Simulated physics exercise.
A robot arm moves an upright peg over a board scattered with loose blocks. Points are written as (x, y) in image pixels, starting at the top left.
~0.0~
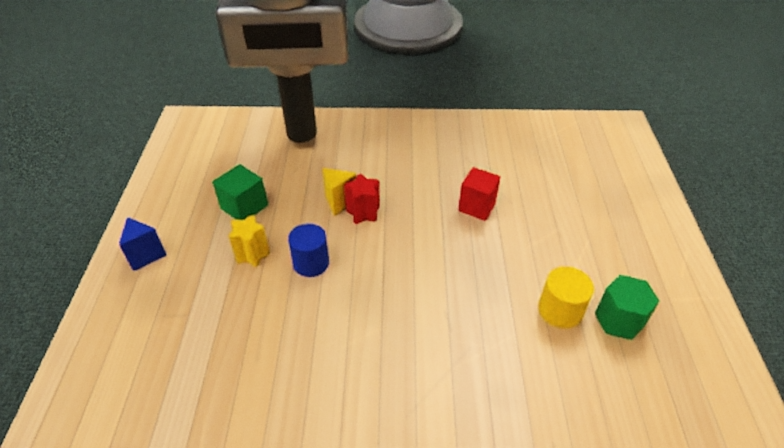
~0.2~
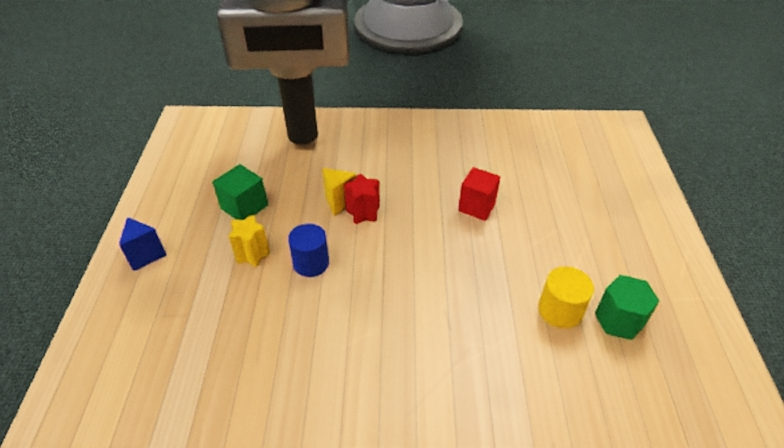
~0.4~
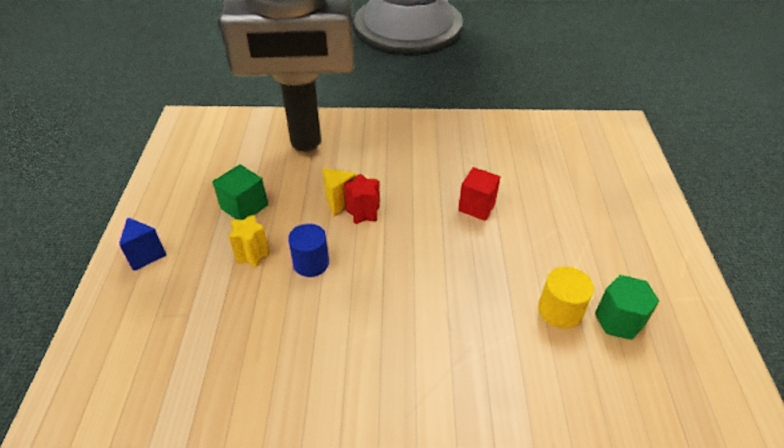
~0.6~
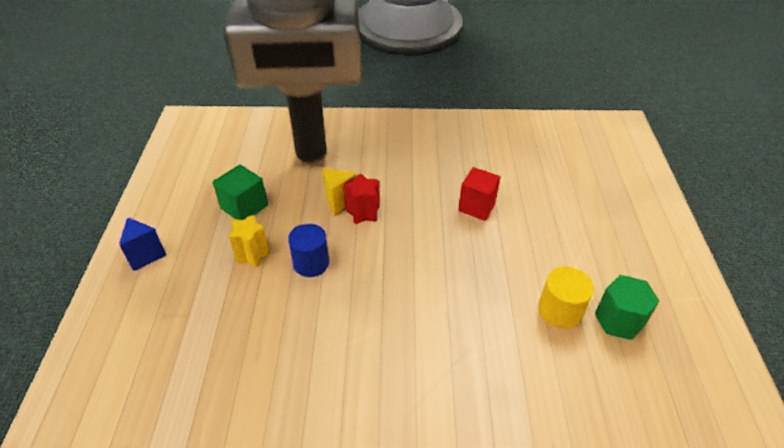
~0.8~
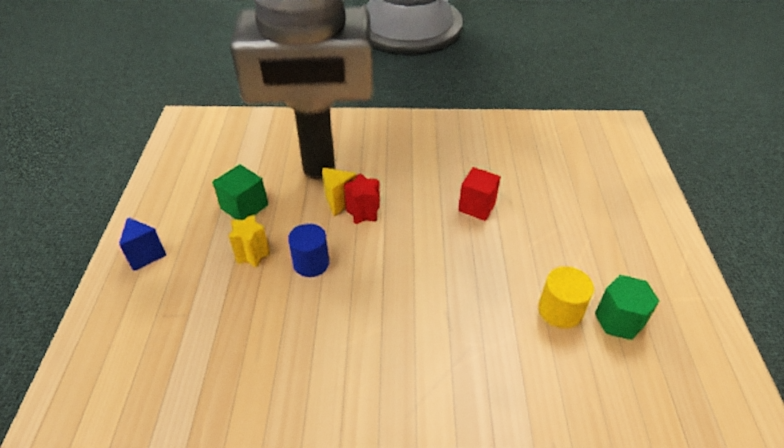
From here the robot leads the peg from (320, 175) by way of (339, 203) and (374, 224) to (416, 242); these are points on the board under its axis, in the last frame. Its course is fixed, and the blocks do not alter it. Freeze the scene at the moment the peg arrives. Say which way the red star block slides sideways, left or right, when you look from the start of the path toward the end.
Answer: Left.
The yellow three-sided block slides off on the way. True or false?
The claim holds.
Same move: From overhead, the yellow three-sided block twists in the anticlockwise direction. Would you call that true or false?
False.
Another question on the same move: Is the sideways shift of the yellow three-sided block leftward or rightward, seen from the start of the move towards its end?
It goes right.
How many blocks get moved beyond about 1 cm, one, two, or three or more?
My best guess is that a pair of blocks move over 1 cm.
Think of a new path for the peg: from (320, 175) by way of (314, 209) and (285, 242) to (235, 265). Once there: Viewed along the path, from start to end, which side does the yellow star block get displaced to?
Facing the way the path runs, start to end, you'll find the yellow star block has shifted right.
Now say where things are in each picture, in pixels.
Peg's lower end (302, 133); blue circular block (307, 237); yellow three-sided block (337, 176); red star block (362, 185), in the first frame.
Peg (303, 135); blocks still, in the second frame.
Peg (306, 142); blocks still, in the third frame.
Peg (311, 152); blocks still, in the fourth frame.
Peg (319, 168); blue circular block (307, 237); yellow three-sided block (337, 176); red star block (362, 185), in the fifth frame.
What follows on the original path. One third of the way, peg (339, 196); yellow three-sided block (343, 196), turned 35° anticlockwise; red star block (371, 190), turned 40° anticlockwise.
Two thirds of the way, peg (375, 216); yellow three-sided block (357, 215), turned 15° clockwise; red star block (410, 205), turned 65° anticlockwise.
At the end, peg (417, 235); blue circular block still; yellow three-sided block (357, 215), turned 20° clockwise; red star block (453, 214), turned 110° anticlockwise.
